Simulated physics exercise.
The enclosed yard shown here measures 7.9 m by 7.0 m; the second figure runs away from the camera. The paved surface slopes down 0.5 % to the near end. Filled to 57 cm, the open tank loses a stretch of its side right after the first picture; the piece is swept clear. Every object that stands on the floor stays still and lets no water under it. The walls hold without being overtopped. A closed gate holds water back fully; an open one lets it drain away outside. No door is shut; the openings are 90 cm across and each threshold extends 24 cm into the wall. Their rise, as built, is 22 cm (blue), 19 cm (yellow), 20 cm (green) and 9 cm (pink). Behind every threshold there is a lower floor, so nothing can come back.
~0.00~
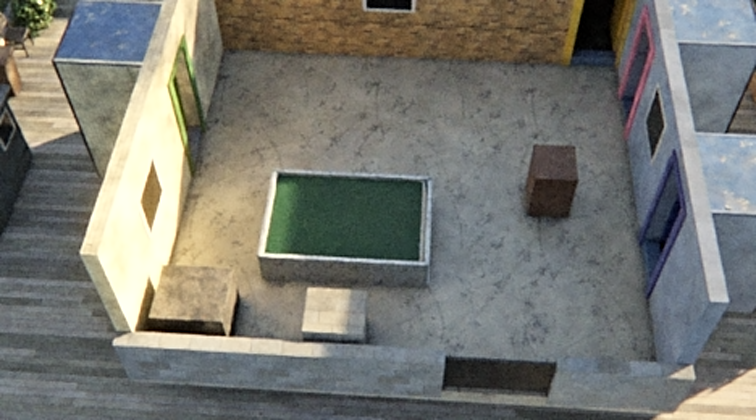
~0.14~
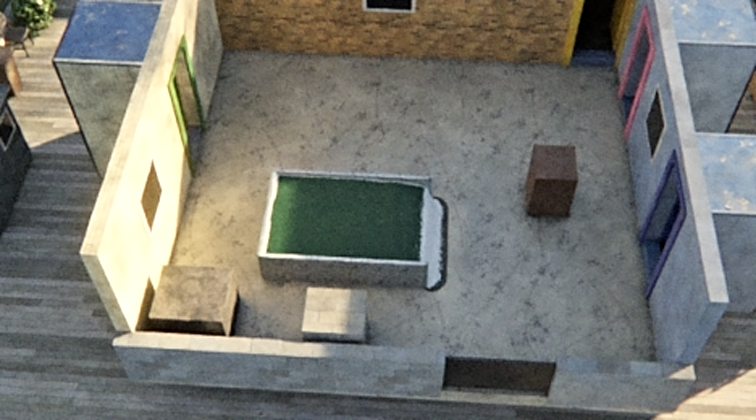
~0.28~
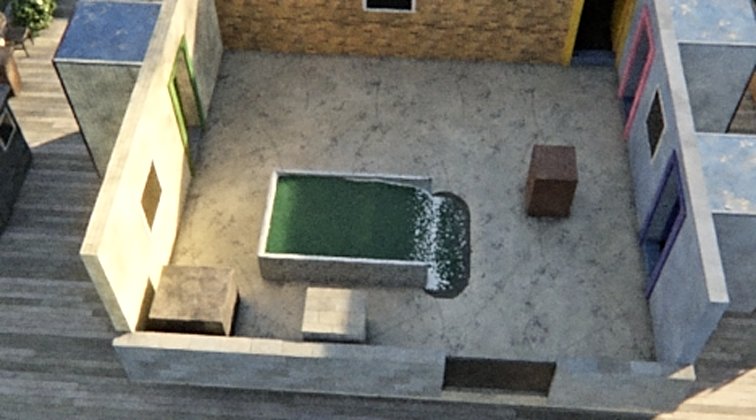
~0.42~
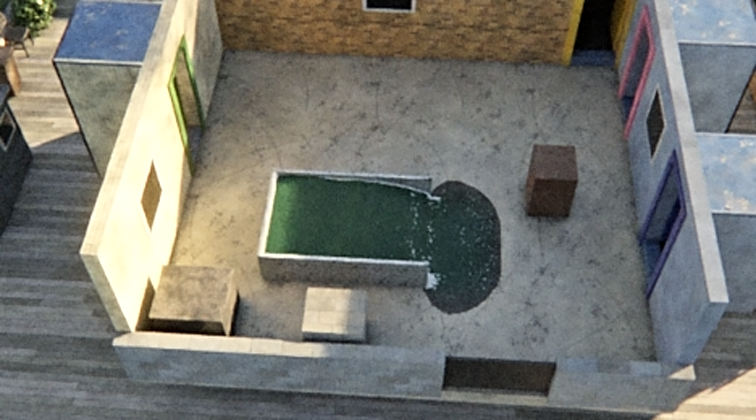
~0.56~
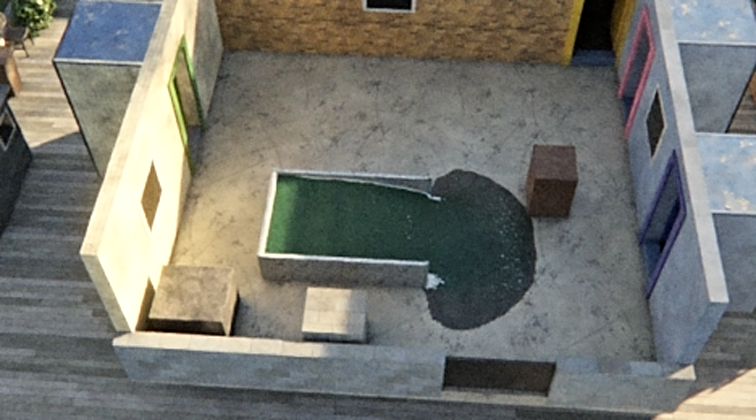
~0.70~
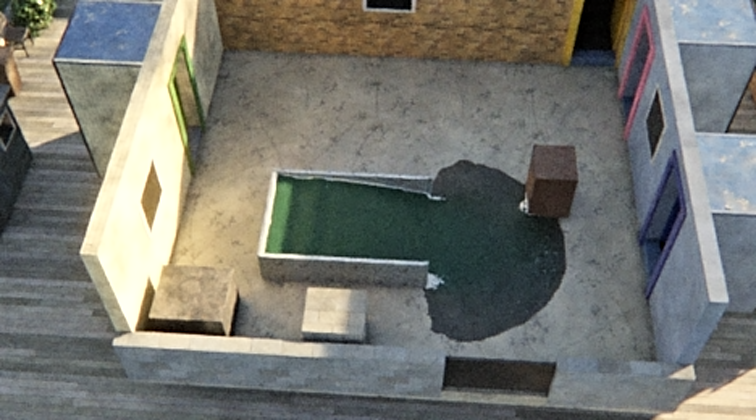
Dark green water poured out of the open right side of a low rectangular tank in a walled yard, then spread across the pale floor in a widening rounded pool and touched a reddish-brown block.
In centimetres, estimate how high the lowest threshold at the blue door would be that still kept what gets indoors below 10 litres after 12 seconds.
It comes to roughly 25 cm.
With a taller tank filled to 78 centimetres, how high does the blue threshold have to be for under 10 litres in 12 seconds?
You'd need a step of close to 36 cm.
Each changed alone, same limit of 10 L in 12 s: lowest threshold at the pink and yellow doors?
Some 8.5 cm for pink, some 13.5 cm for yellow.
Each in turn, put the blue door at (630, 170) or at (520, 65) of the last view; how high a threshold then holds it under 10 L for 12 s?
Around 5.0 and 8.5 cm respectively.
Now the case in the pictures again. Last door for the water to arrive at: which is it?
Coming last is the green one.
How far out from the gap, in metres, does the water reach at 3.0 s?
Around 5.4 m from the gap.
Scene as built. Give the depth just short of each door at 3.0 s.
Depths in cm - blue: 28, yellow: 3, green: 0, pink: 5.
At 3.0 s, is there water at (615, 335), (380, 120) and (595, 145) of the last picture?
Status: Submerged / clear / submerged.
After 1.4 s water covers 25 % of the floor, deepest (27 cm) near (525, 212); 24 cm at the blue door, 0 litres in over its 22 cm threshold.
After 3.0 s water covers 40 % of the floor, deepest (34 cm) near (650, 378); 28 cm at the blue door, 19 litres in over its 22 cm threshold.
After 12.0 s water covers 95 % of the floor, deepest (10 cm) near (188, 195); 6 cm at the blue door, 31 litres in over its 22 cm threshold.
At the blue door as built, the water arrived by 1.1 s and peaked near 29 cm at 2.6 s.
Run again over the same 12 s with other heights there, 35 litres in over 21.5 cm, 1 litre over 29 cm. The limit of 10 litres is kept from about 25 cm up.
